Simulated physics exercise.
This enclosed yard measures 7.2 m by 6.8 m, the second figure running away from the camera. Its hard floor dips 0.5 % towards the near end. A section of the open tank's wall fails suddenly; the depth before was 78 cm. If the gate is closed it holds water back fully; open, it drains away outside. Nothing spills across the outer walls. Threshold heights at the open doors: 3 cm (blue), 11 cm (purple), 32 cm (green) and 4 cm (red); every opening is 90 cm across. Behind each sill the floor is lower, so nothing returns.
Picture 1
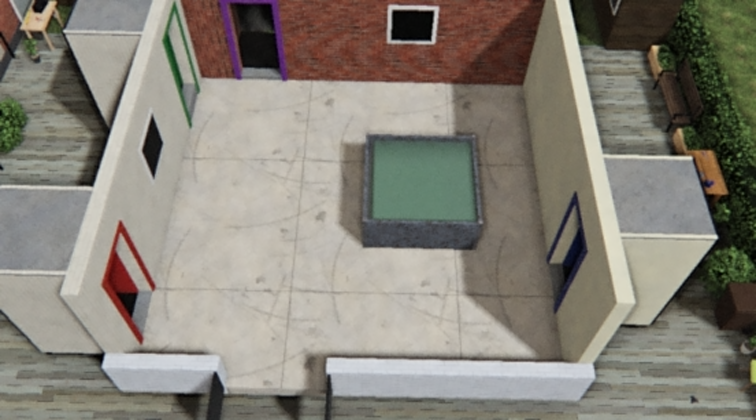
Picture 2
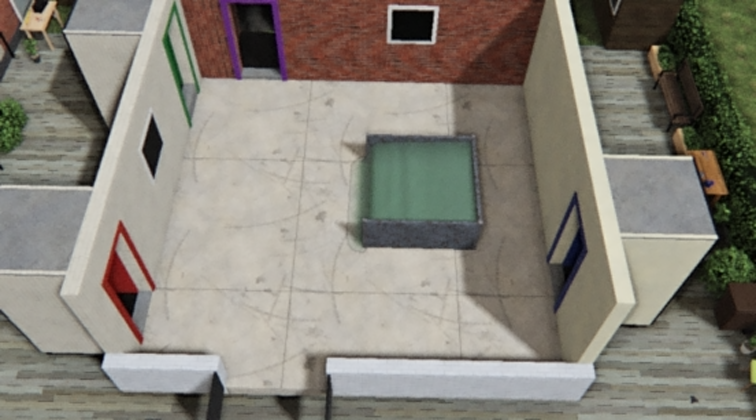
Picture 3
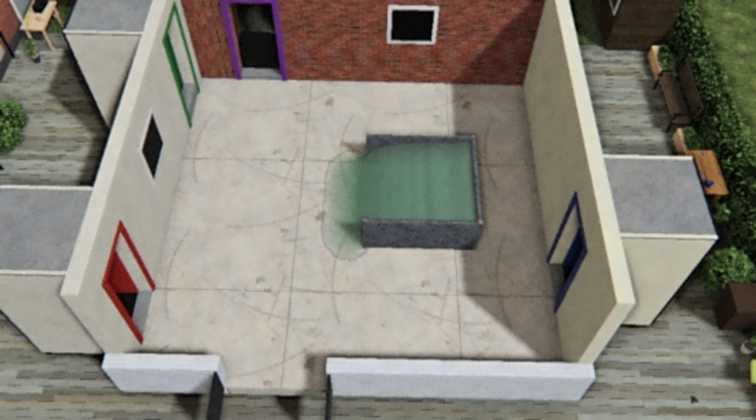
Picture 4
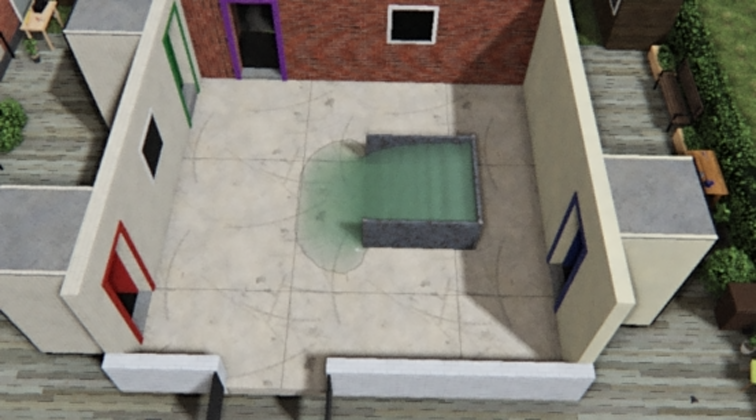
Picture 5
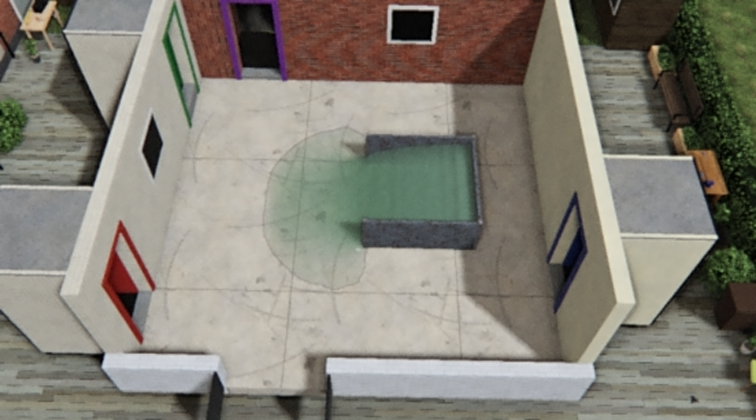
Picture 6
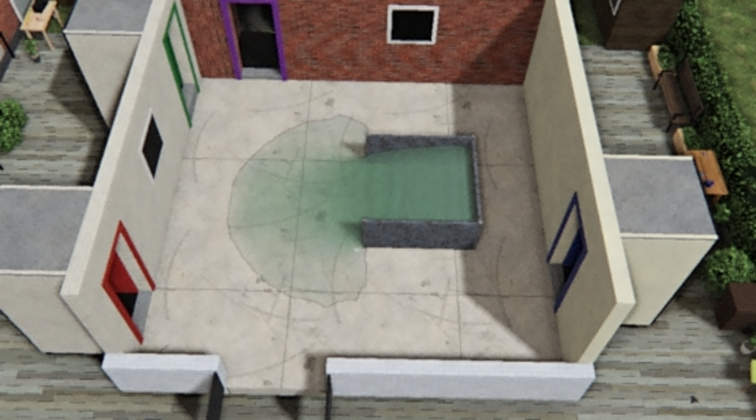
The video shows greenish water standing in an open grey tank inside a walled yard with coloured door surrounds, then pouring out through the tank's left side and spreading leftward across the pale floor in a widening, rounded sheet.
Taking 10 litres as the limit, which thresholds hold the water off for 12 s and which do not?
Door by door: At the blue door it goes over the limit; at the purple door it exceeds the limit; at the green door it stays under the limit; at the red door it exceeds the limit.
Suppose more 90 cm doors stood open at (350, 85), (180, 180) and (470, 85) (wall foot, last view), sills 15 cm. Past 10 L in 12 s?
In that order: Below, over, not over.
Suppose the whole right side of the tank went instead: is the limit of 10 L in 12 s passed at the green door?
Then: Green under.
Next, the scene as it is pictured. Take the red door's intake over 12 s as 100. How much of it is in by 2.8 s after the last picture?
Some 30 per cent by then.
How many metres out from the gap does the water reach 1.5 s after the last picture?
Roughly 5.2 m.
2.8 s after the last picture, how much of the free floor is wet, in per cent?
About 50 per cent.
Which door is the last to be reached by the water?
The blue one.
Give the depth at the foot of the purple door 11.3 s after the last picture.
About 2.5 cm.
Then, 0.7 s after the last picture water covers 40 % of the floor and is deepest (37 cm) near (174, 203); blue door not reached, purple door not reached, green door not reached, red door not reached.
Then, 1.5 s after the last picture water covers 50 % of the floor and is deepest (36 cm) near (172, 211); blue door not reached, purple door 11 cm at the sill, 0 L in, green door 23 cm at the sill, 0 L in, red door 16 cm at the sill, 18 L in.
Then, 2.8 s after the last picture water covers 50 % of the floor and is deepest (30 cm) near (201, 84); blue door not reached, purple door 19 cm at the sill, 15 L in, green door 24 cm at the sill, 0 L in, red door 16 cm at the sill, 86 L in.
Then, 6.3 s after the last picture water covers 95 % of the floor and is deepest (16 cm) near (523, 141); blue door 5 cm at the sill, 0 L in, purple door 7 cm at the sill, 41 L in, green door 8 cm at the sill, 0 L in, red door 10 cm at the sill, 230 L in.
Then, 11.3 s after the last picture water covers 100 % of the floor and is deepest (12 cm) near (459, 378); blue door 8 cm at the sill, 43 L in, purple door 2 cm at the sill, 41 L in, green door 3 cm at the sill, 0 L in, red door 6 cm at the sill, 283 L in.
